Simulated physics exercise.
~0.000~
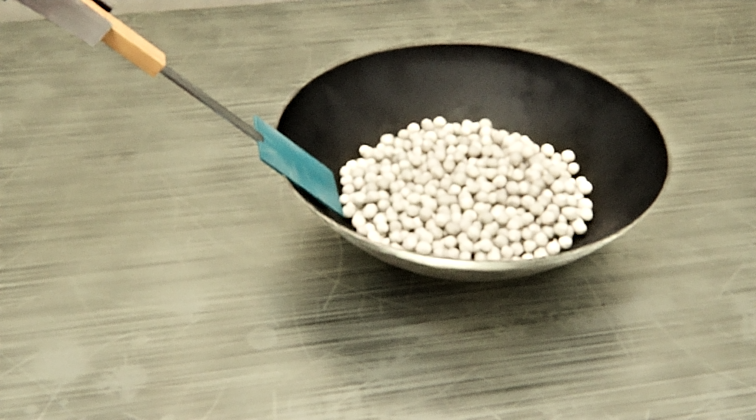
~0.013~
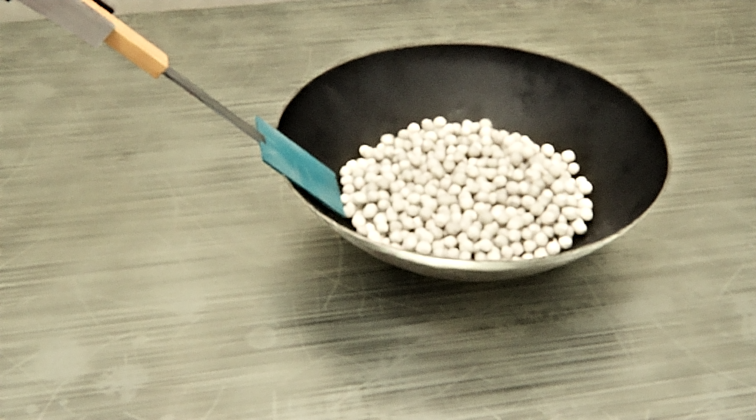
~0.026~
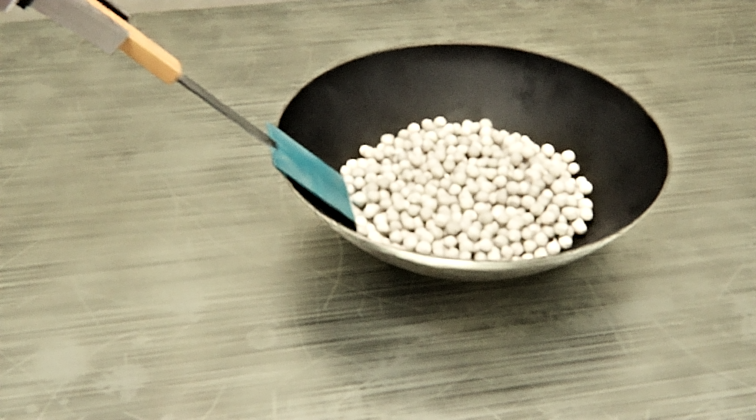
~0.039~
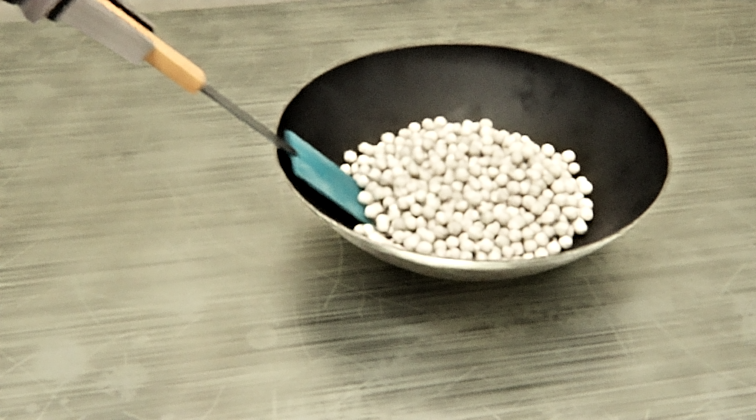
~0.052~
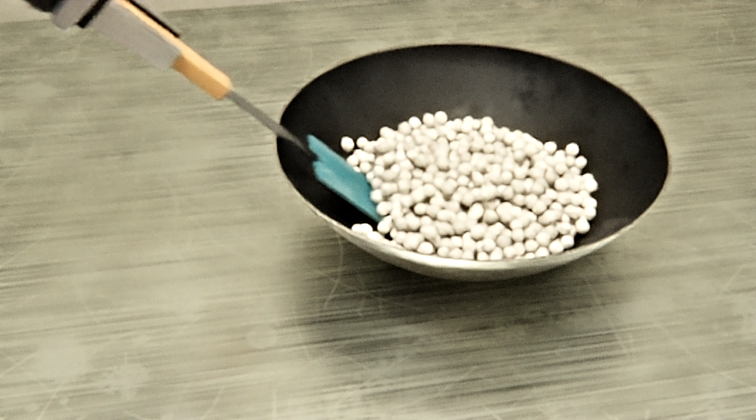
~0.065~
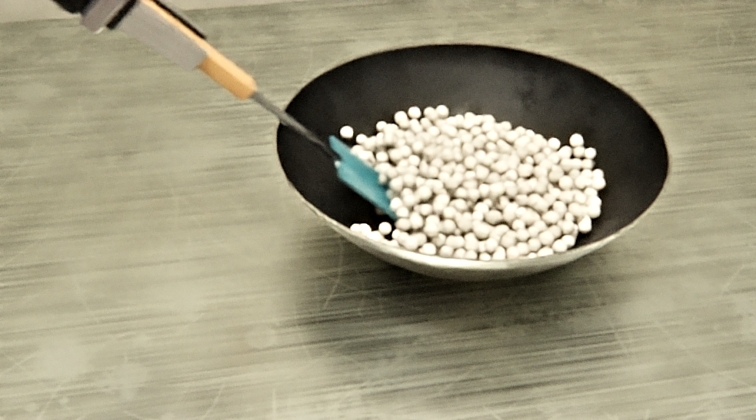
On a scratched grey-green surface, a robot arm holds a teal spatula at the left edge of a dark wok of white beads, then slides it rightward into the heap, nudging the beads slightly right and upward.
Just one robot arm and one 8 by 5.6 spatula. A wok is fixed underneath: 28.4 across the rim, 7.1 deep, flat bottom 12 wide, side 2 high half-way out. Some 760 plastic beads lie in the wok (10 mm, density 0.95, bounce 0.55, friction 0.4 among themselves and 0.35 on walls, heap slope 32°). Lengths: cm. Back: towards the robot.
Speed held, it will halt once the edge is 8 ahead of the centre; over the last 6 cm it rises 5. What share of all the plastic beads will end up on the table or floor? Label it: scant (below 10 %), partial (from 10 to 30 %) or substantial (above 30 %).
Partial (from 10 to 30 %).
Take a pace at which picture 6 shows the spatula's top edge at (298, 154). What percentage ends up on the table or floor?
I'd say around 5 per cent.
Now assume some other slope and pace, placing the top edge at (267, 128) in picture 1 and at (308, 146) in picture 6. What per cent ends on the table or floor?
It works out to about 5 %, more or less.
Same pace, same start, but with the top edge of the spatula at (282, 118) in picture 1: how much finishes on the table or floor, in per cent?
Spill: Approx. 15 per cent.
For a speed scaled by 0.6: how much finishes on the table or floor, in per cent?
About 10 per cent.
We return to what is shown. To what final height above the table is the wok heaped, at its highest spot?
It reaches roughly 5.5 cm.
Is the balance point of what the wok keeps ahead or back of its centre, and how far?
Ahead, by about 2.5 cm.
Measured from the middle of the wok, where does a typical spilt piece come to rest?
About 66 centimetres.
After 0.10 s, sloping 46°, highest piece 6 above the table; 765 in the wok.
After 0.13 s, sloping 46°, highest piece 7 above the table; 765 in the wok.
After 0.35 s, sloping 46°, highest piece 15 above the table; 654 in the wok, 14 on the table or floor, 97 on the blade or in flight.
After 1.40 s, sloping 46°, highest piece 5 above the table; 654 in the wok, 111 on the table or floor.
In the end, 654 in the wok, 111 on the table or floor. That is 15 % on the table or floor.
